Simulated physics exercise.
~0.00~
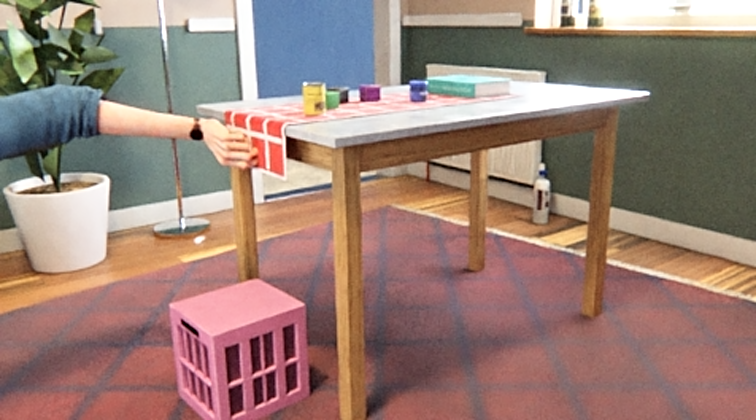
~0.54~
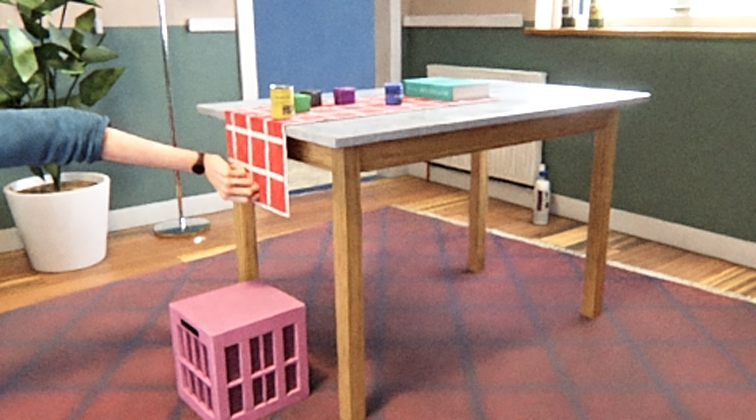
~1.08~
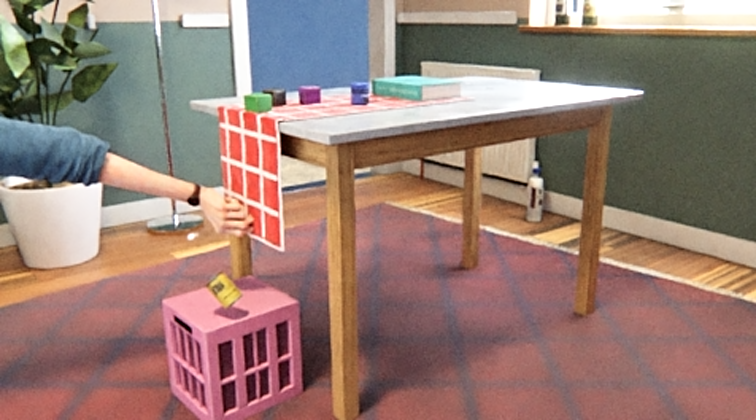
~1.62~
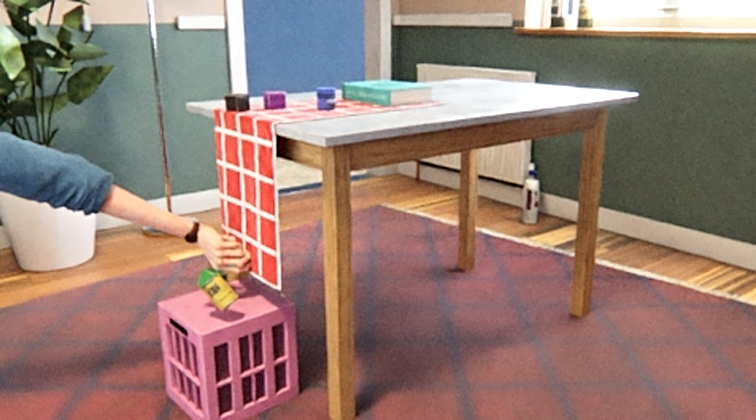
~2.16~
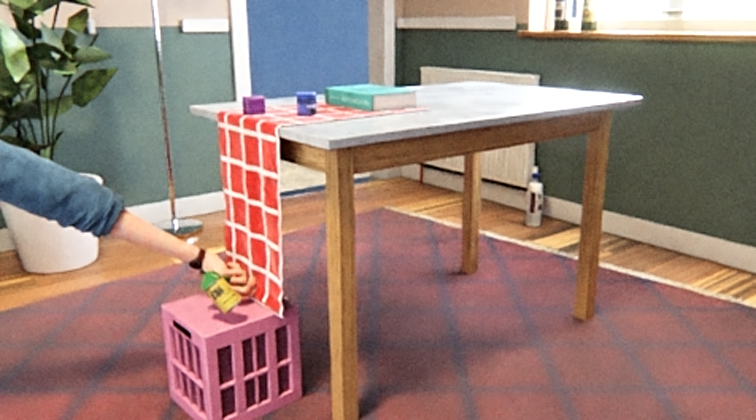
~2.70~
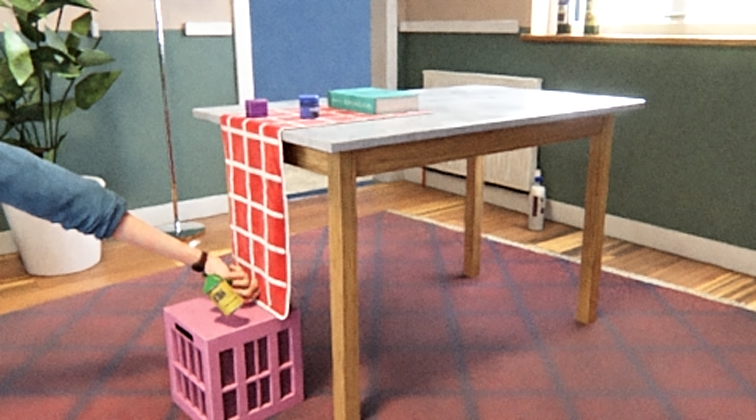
Hand drawing a red checked runner down off a table to a pink crate, yellow, green and black items dropping away.
